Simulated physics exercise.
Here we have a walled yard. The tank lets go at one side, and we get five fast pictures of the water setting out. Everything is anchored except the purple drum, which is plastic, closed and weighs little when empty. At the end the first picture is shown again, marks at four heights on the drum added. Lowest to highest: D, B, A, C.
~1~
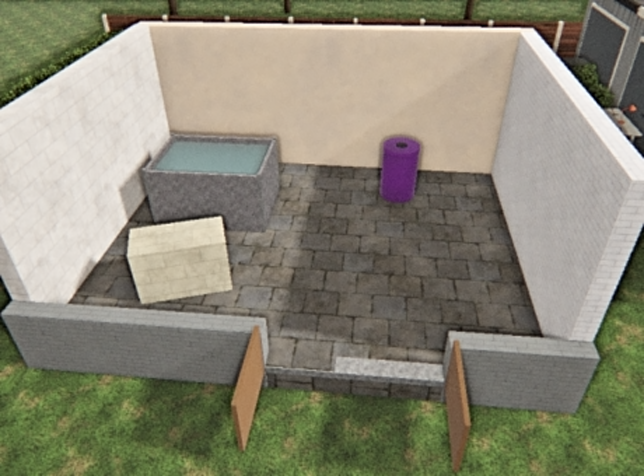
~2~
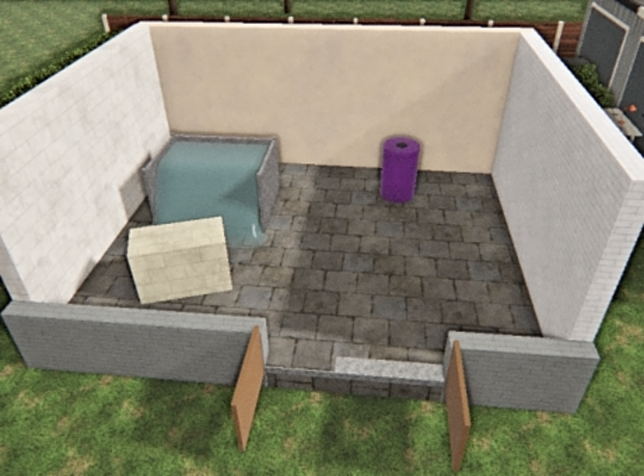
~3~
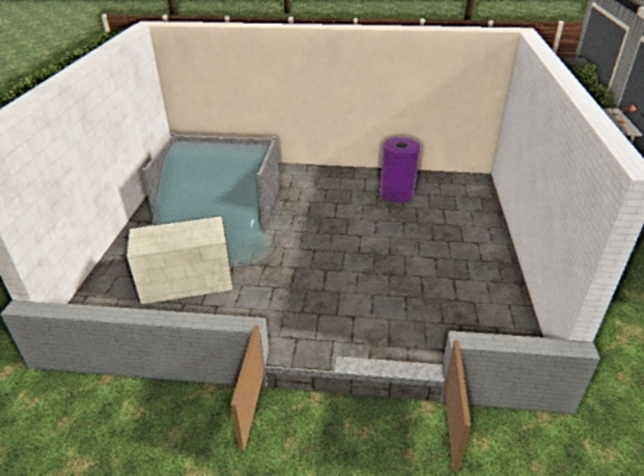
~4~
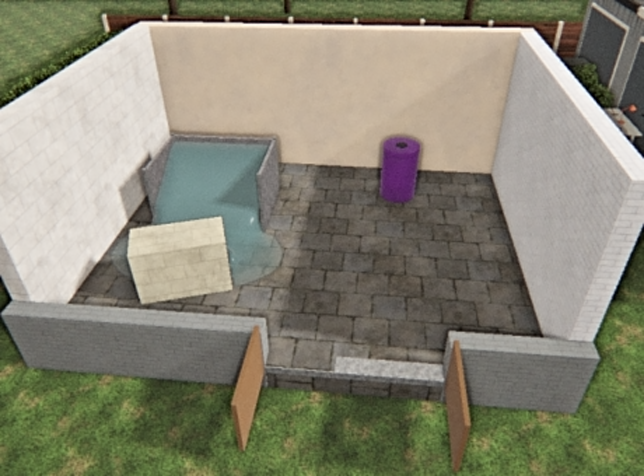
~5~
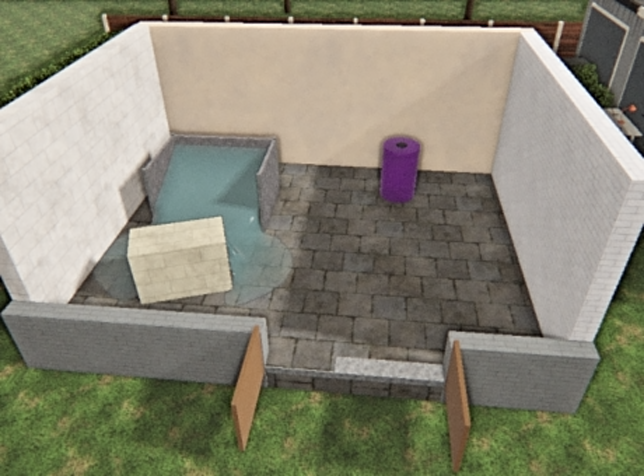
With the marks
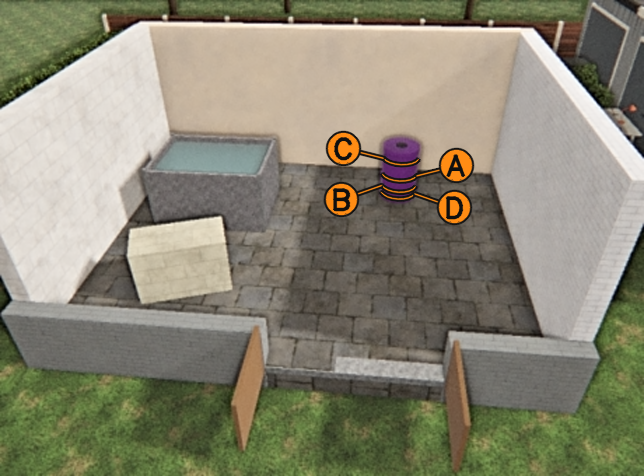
Water poured out of the open front of a stone tank in a walled yard and spread across the dark paving around a pale block, while a purple drum stood still to the right.
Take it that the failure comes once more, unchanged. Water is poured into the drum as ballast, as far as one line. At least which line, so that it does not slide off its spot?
I would pick level D.
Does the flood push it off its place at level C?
No.
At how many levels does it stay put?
All of the four.
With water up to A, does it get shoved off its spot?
No, not at all.
On the marked copy, A at (399, 181); B at (398, 192); C at (401, 164); D at (397, 199); from the bottom up D, B, A, C.
With A, it does not move.
With B, it does not move.
With C, it does not move.
With D, it does not move.
